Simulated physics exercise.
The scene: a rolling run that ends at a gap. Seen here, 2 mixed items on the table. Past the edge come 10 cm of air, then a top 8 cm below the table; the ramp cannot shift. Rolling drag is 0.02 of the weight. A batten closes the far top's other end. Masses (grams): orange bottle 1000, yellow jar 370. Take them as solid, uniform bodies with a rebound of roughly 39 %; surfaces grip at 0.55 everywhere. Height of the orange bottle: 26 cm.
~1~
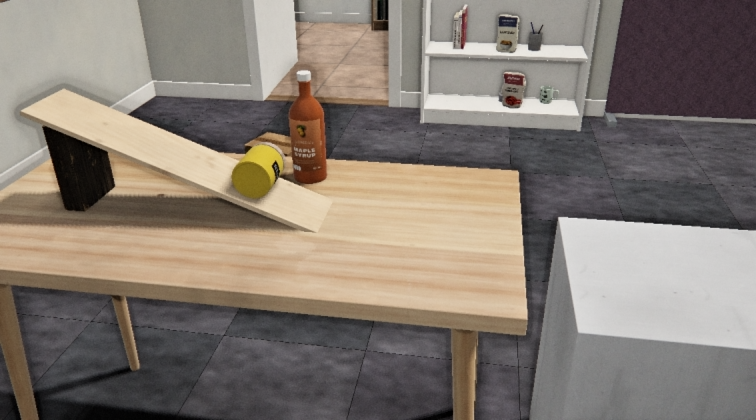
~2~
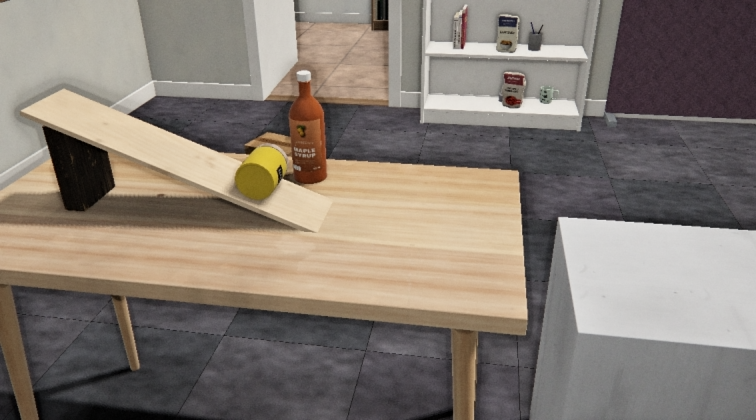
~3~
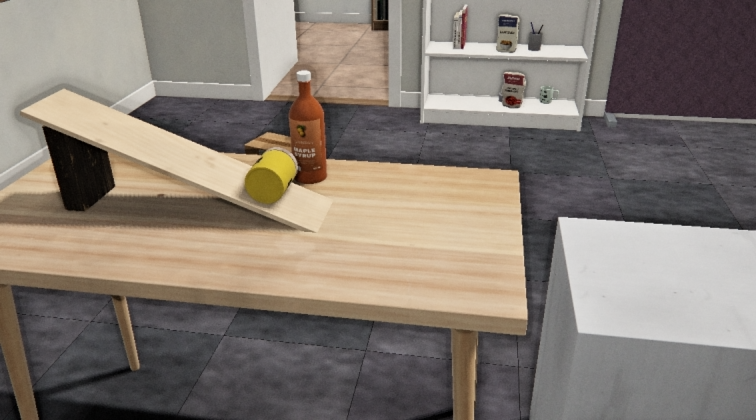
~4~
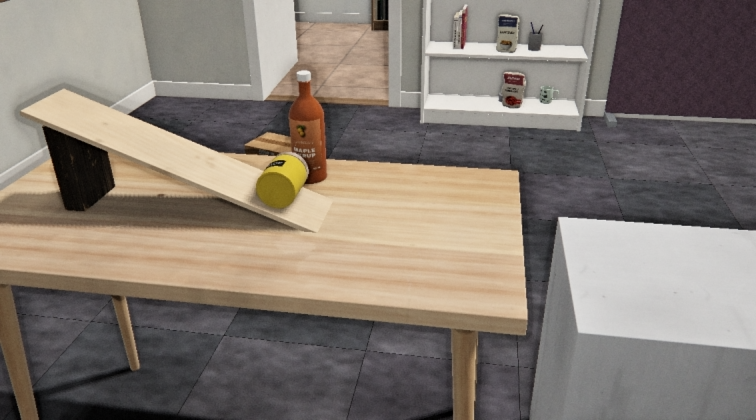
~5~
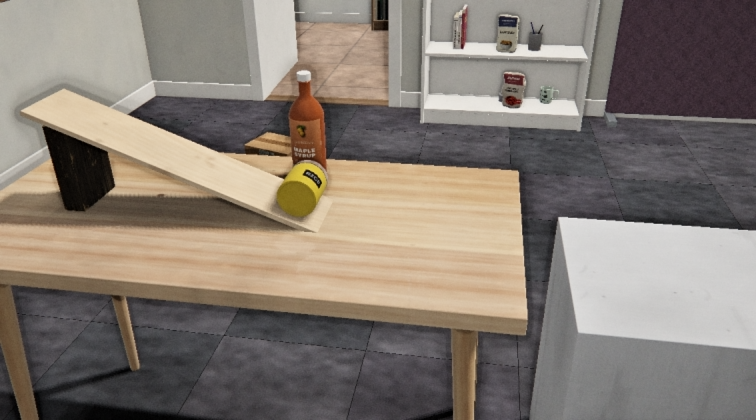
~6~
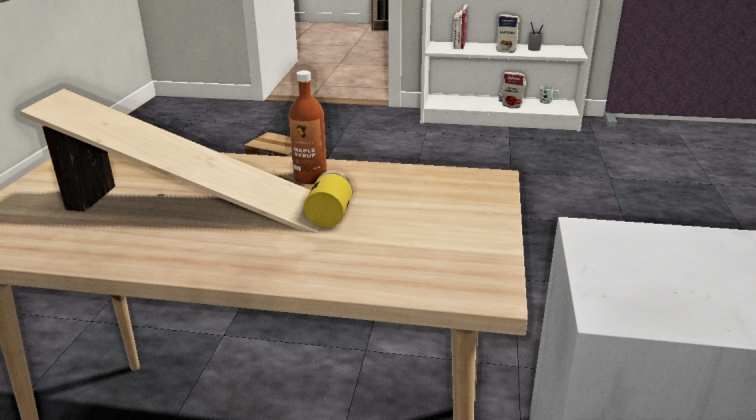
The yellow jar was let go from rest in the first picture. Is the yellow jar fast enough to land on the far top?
It gets across.
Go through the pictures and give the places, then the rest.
Edge 56 cm away; yellow jar (260, 170); orange bottle (307, 127), in the first frame.
Edge 56 cm away; yellow jar (263, 171); orange bottle (307, 127), in the second frame.
Edge 54 cm away; yellow jar (272, 175); orange bottle (307, 127), in the third frame.
Edge 51 cm away; yellow jar (283, 180); orange bottle (307, 127), in the fourth frame.
Edge 47 cm away; yellow jar (303, 188); orange bottle (307, 127), in the fifth frame.
Edge 41 cm away; yellow jar (329, 198); orange bottle (307, 127), in the sixth frame.
Then, 0.40 s later than the last frame, edge 10 cm away; yellow jar near (474, 209).
Then, 0.70 s later than the last frame, 11 cm past the table's edge; yellow jar near (576, 246).
When it is over, 40 cm past the table's edge; orange bottle within 8 cm of the start.
